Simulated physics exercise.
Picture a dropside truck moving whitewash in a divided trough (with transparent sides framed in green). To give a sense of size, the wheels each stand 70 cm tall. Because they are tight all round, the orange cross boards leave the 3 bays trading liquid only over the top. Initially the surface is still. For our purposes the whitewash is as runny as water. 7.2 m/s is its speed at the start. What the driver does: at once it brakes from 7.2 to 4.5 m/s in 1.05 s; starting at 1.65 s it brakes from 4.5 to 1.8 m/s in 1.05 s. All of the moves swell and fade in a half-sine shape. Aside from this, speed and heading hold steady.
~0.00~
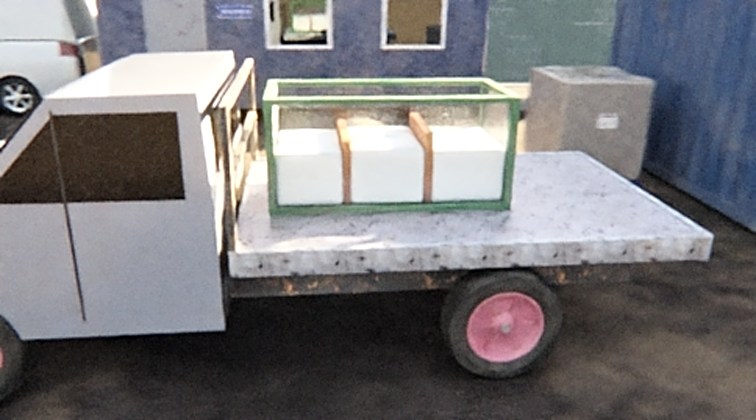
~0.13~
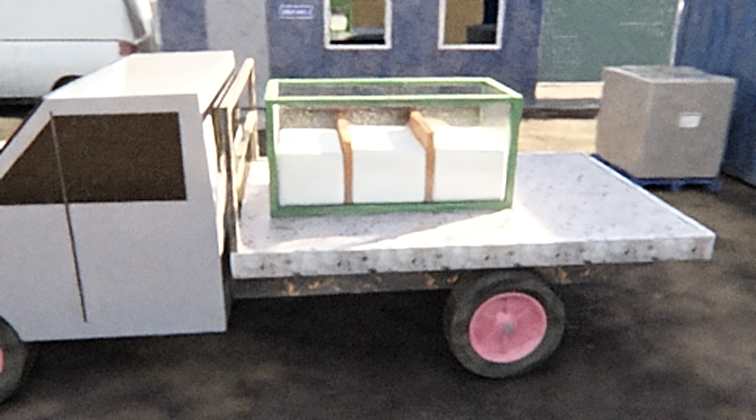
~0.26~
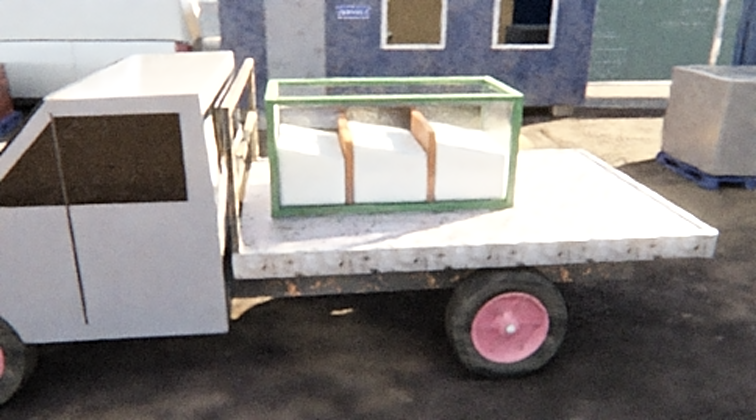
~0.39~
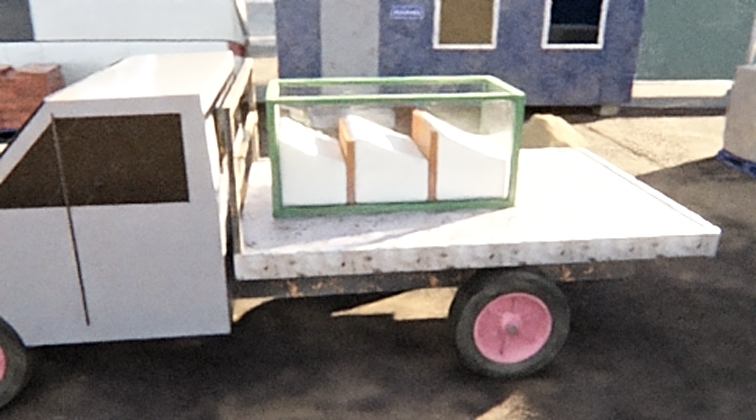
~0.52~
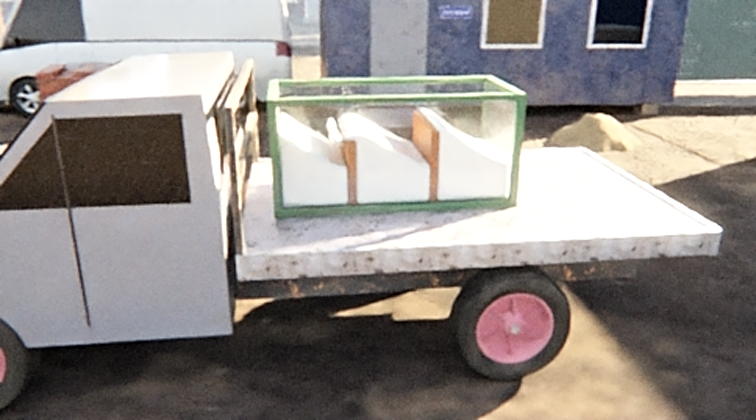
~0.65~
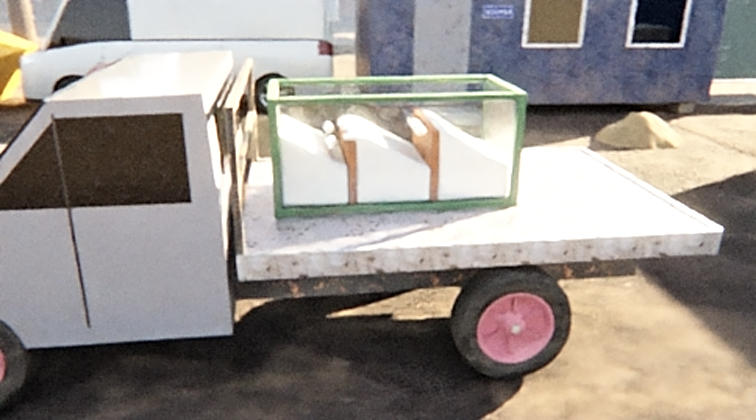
In a yard with a blue building behind, a truck rolled left and slowed while whitewash in its green-framed trough, level at first, climbed leftward in each bay, reaching the orange boards' tops.
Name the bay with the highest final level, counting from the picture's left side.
The level ends highest in the first bay from the left.
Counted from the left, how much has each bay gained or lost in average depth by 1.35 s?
From the left: 2 up, 2 down, 1 down.
By 1.35 s the mean depths from the left are 36, 32, 33 cm.
By 2.25 s the mean depths from the left are 37, 32, 33 cm.
By 3.25 s the mean depths from the left are 38, 32, 33 cm.
By 5.68 s the mean depths from the left are 38, 32, 33 cm.
